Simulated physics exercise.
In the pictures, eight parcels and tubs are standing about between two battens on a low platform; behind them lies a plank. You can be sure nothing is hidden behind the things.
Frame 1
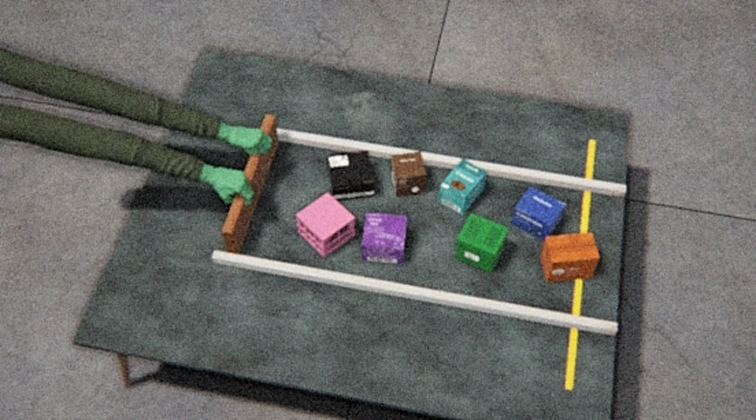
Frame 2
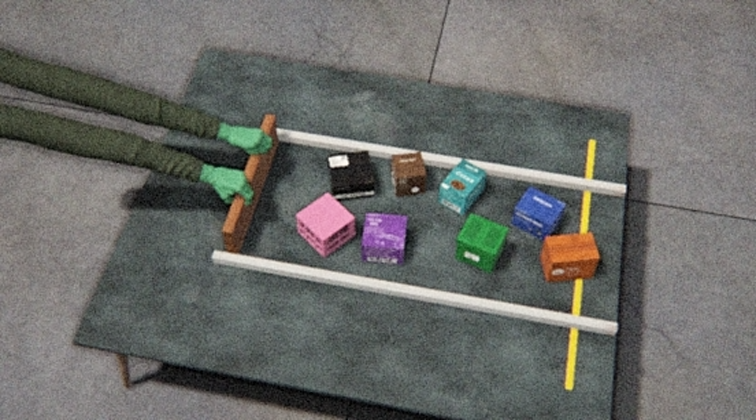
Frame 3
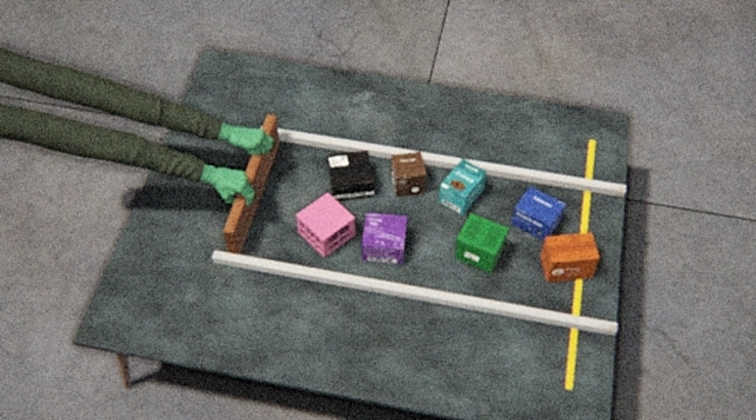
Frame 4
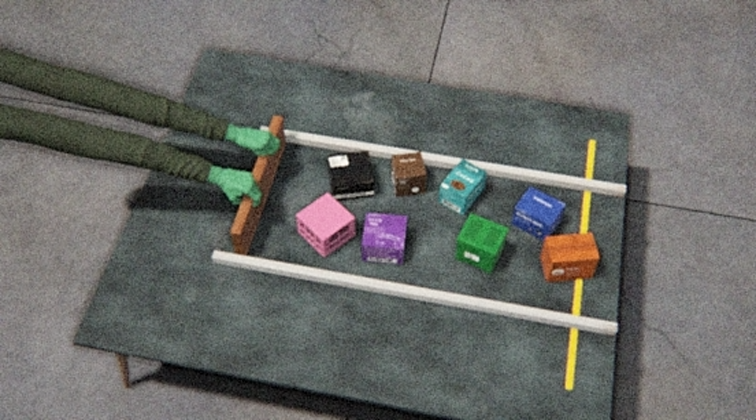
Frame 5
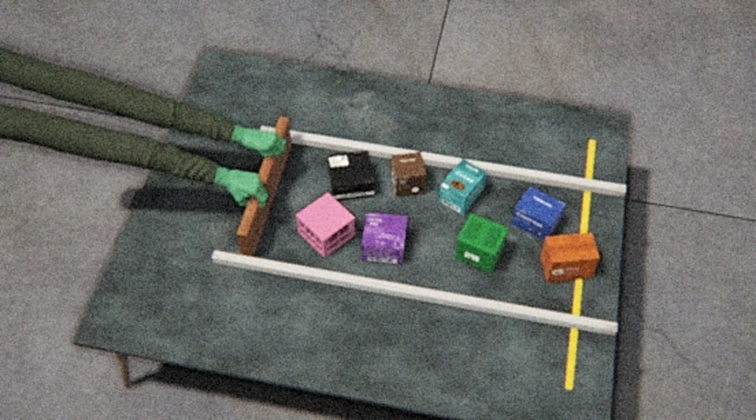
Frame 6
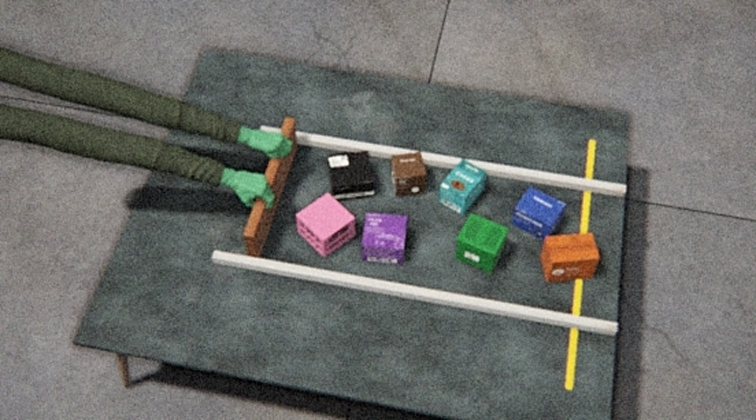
Wooden plank edging slightly right in two green-gloved hands, while eight colourful boxes between white battens stay still on a dark platform.
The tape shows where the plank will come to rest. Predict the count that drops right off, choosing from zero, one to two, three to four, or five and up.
The count is five and up.
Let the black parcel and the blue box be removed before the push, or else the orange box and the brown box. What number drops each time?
First 4, then 4.
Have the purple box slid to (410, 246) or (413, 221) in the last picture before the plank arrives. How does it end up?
Lab note - it goes down; then it goes down.
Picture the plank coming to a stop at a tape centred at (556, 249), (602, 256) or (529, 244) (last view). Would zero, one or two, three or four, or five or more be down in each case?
Place one: Three or four; place two: 5 or more; place three: 3 or 4.
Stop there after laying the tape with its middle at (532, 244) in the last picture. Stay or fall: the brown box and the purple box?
The brown box stays put and the purple box stays put.
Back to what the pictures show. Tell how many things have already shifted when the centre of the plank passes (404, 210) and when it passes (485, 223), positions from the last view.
Moved so far: 6, then 8.
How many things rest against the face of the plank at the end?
At rest, 2 are in contact.
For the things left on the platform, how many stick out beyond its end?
I'd say 2 of them.
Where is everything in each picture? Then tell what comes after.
The first picture shows orange box (569, 258); blue box (538, 214); green tote (481, 244); plank (252, 184); tape (582, 253).
The second picture shows blue box (538, 214); brown box (409, 174).
The third picture shows green tote (481, 244); pink crate (326, 225).
The fourth picture shows orange box (569, 258); plank (260, 185).
The fifth picture shows blue box (538, 214); turquoise box (463, 187).
The sixth picture shows orange box (569, 258); blue box (538, 214); green tote (481, 244); plank (272, 187); tape (582, 253).
Early on, none off yet; orange box at rest near (569, 258); blue box at rest near (538, 214); green tote travelled a little near (498, 244).
Finally, the number that fall off is five or more; lost, purple box, brown box, turquoise box, green tote, blue box and orange box.
